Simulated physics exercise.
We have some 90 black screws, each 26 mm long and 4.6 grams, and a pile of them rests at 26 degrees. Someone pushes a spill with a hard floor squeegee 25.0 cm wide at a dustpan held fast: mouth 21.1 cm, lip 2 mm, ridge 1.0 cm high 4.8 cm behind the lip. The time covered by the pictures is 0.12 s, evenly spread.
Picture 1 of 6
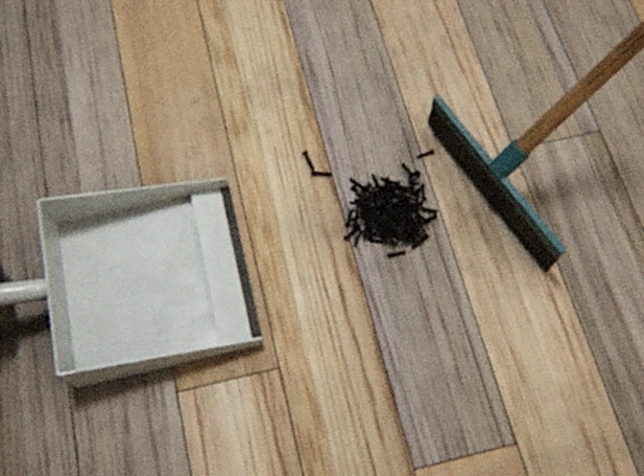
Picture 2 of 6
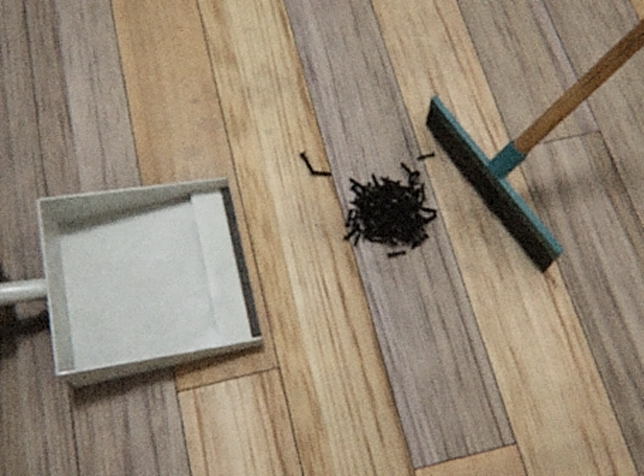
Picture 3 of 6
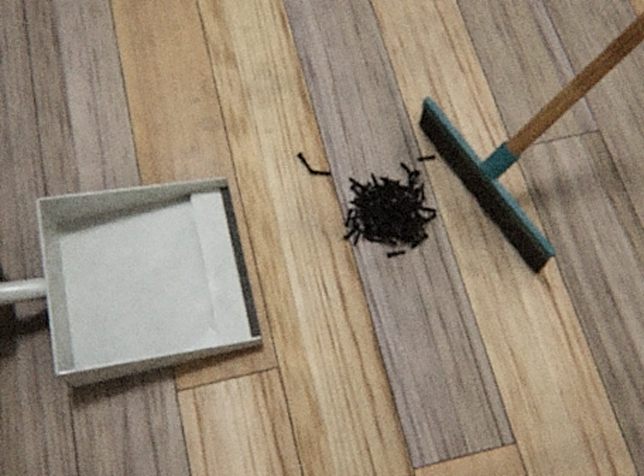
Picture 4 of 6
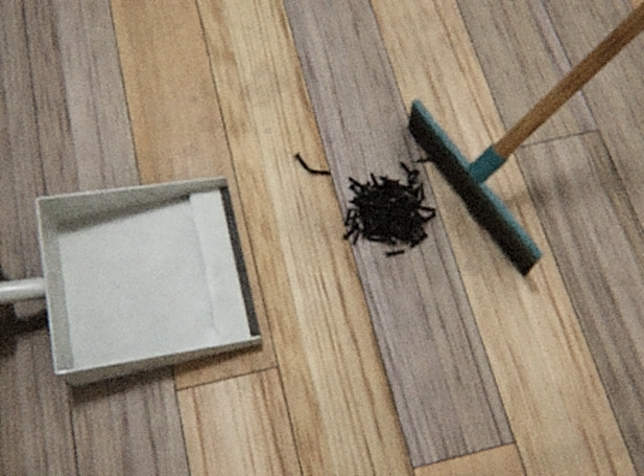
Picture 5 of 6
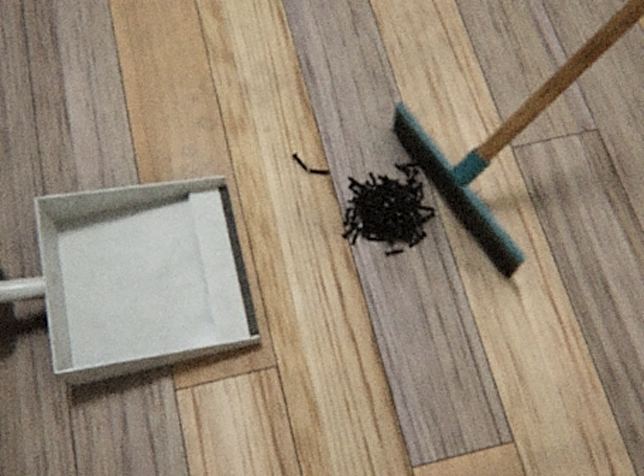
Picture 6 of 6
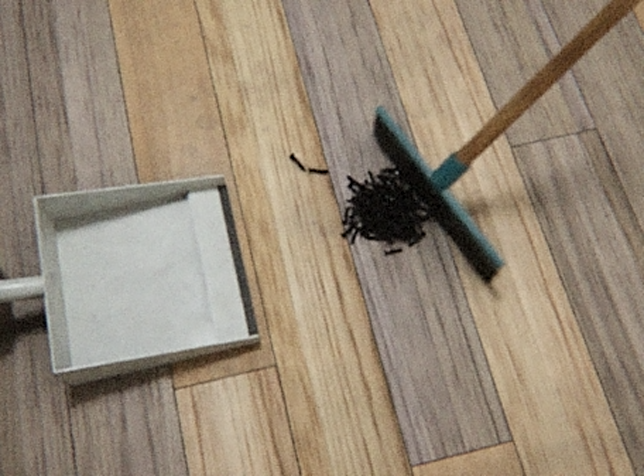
On a wood plank floor, a squeegee slides left into a pile of small black screws.
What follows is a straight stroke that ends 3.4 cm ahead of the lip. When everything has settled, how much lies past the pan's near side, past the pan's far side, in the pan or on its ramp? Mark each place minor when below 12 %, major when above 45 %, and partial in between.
Near side - minor; far side - minor; pan - partial.
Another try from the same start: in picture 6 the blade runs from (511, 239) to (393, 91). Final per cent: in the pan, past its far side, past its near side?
Pan 0; far 10; near 0.
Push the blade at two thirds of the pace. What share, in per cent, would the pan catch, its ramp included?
In that case roughly 5 percent.
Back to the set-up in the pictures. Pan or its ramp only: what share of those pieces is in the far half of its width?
Around 40 percent.
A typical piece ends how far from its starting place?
Around 20 centimetres.
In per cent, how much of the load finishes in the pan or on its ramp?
Roughly 35 in a hundred come to rest there.
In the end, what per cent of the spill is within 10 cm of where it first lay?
It comes to near 0 percent.
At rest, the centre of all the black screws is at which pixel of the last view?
In the last view, approximately (246, 264).
Then, 0.09 s after the last picture, middle of the blade 15 cm from the lip; 0 % over the lip, far side 0 %, near side 0 %.
Then, 0.16 s after the last picture, middle of the blade 9 cm from the lip; 0 % over the lip, far side 0 %, near side 0 %.
Then, 0.36 s after the last picture, middle of the blade 8 cm from the lip; 35 % over the lip, far side 0 %, near side 5 %.
In the end, near side 5 %, far side 0 %, pan 35 %, in front of the lip or behind the blade 60 %.
